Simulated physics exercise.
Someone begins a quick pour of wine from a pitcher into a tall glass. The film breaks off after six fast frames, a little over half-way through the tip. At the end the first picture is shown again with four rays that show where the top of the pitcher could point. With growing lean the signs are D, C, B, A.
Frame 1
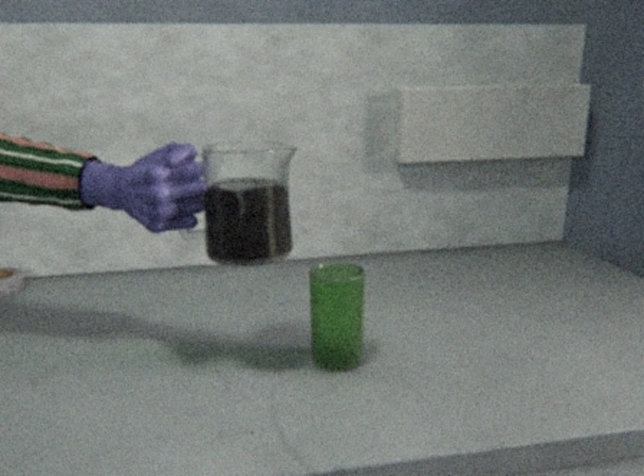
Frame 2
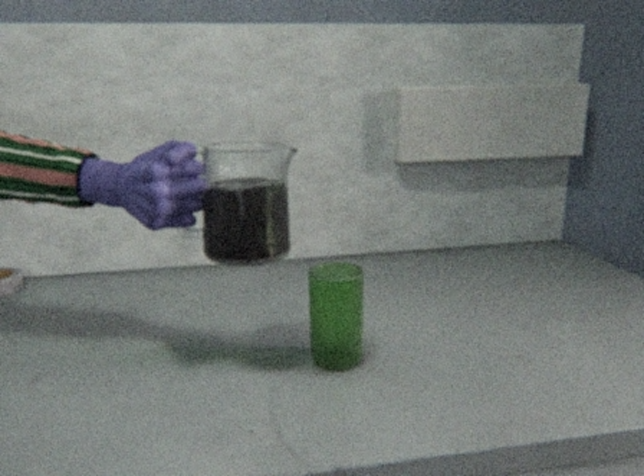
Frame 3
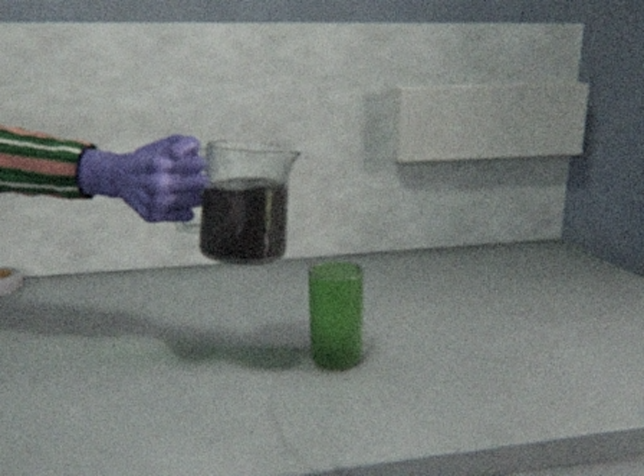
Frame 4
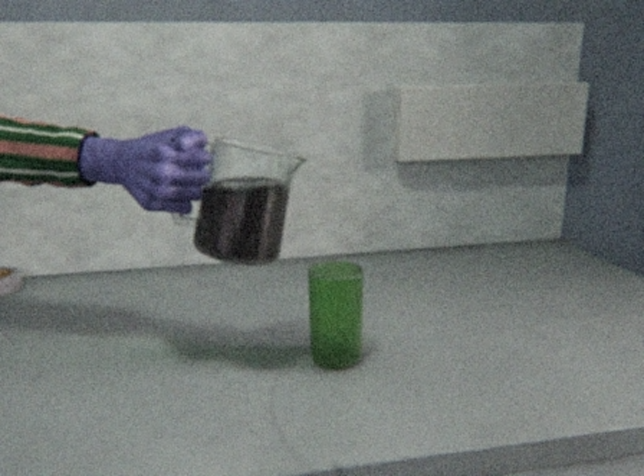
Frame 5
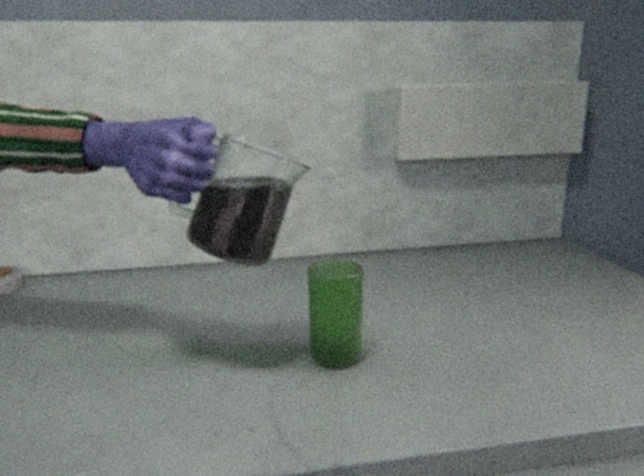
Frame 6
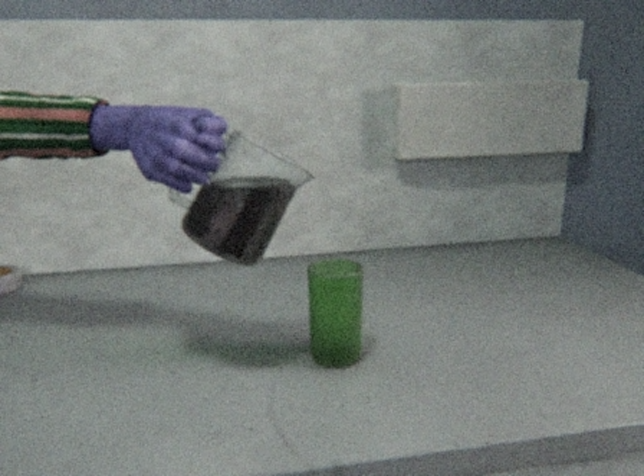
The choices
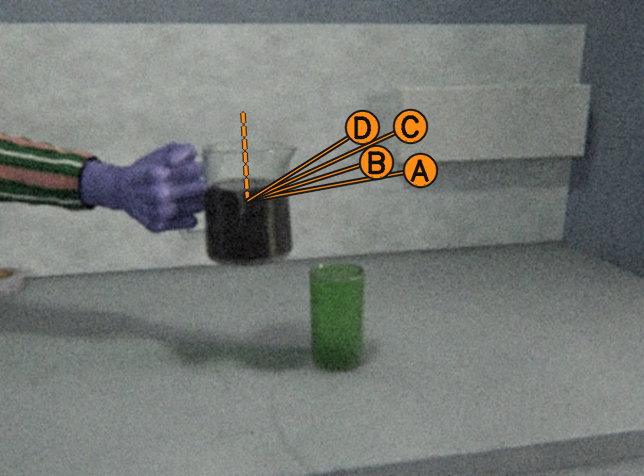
A purple-gloved hand gradually tilts a glass pitcher of dark liquid rightward above a green glass.
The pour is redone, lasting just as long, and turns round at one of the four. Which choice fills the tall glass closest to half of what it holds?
The answer is tilt C.
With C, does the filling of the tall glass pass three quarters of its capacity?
No, it does not.
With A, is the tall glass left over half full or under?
Over.
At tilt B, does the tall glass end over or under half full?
Over half.
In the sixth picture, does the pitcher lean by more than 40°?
No.
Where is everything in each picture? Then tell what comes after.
The first frame shows upright, lip at (296, 148); rim of the tall glass round (337, 270); nothing has left yet.
The second frame shows upright, lip at (296, 149); nothing has left yet.
The third frame shows tipped about 6°, lip at (300, 152); nothing has left yet.
The fourth frame shows tipped about 13°, lip at (305, 159); nothing has left yet.
The fifth frame shows tipped about 22°, lip at (309, 167); nothing has left yet.
The sixth frame shows tipped about 31°, lip at (313, 176); nothing has left yet.
In orange, A at (403, 172); B at (359, 165); C at (394, 133); D at (347, 137).
Choosing A, the tall glass ends with about 95 % of what it can hold; 6 % of the wine is spilt.
Choosing B, the tall glass ends with about 71 % of what it can hold; 6 % of the wine is spilt.
Choosing C, the tall glass ends with about 48 % of what it can hold; 5 % of the wine is spilt.
Choosing D, the tall glass ends with about 30 % of what it can hold.
